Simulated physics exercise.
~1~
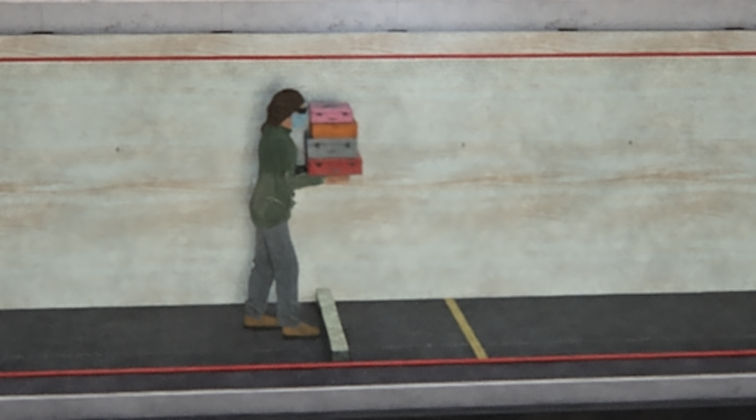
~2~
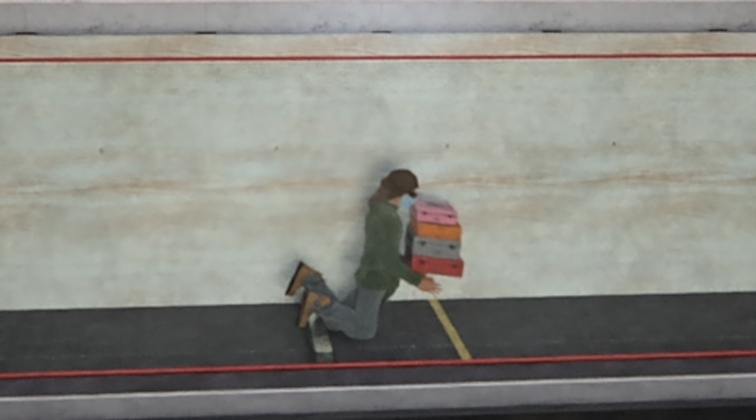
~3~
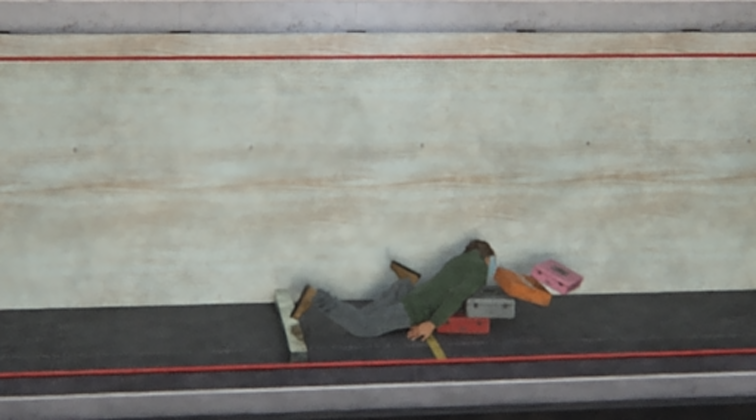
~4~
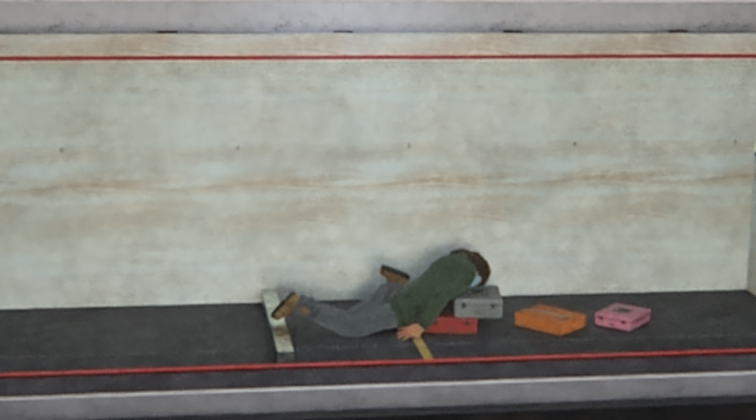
The clip opens on a figure in a green jacket and grey trousers standing behind a pale floor rail, facing right with a stack of pink, orange, grey and red cases on the forearms. The figure pitches forward over the rail, knees folding and feet kicking up behind as the stack drops with the arms. The body sprawls face-down while the pile slides apart to the right, the pink and orange cases tumbling ahead. It ends with those two flat on the dark floor farther right, and the head slumped by the grey and red cases, past the yellow line.
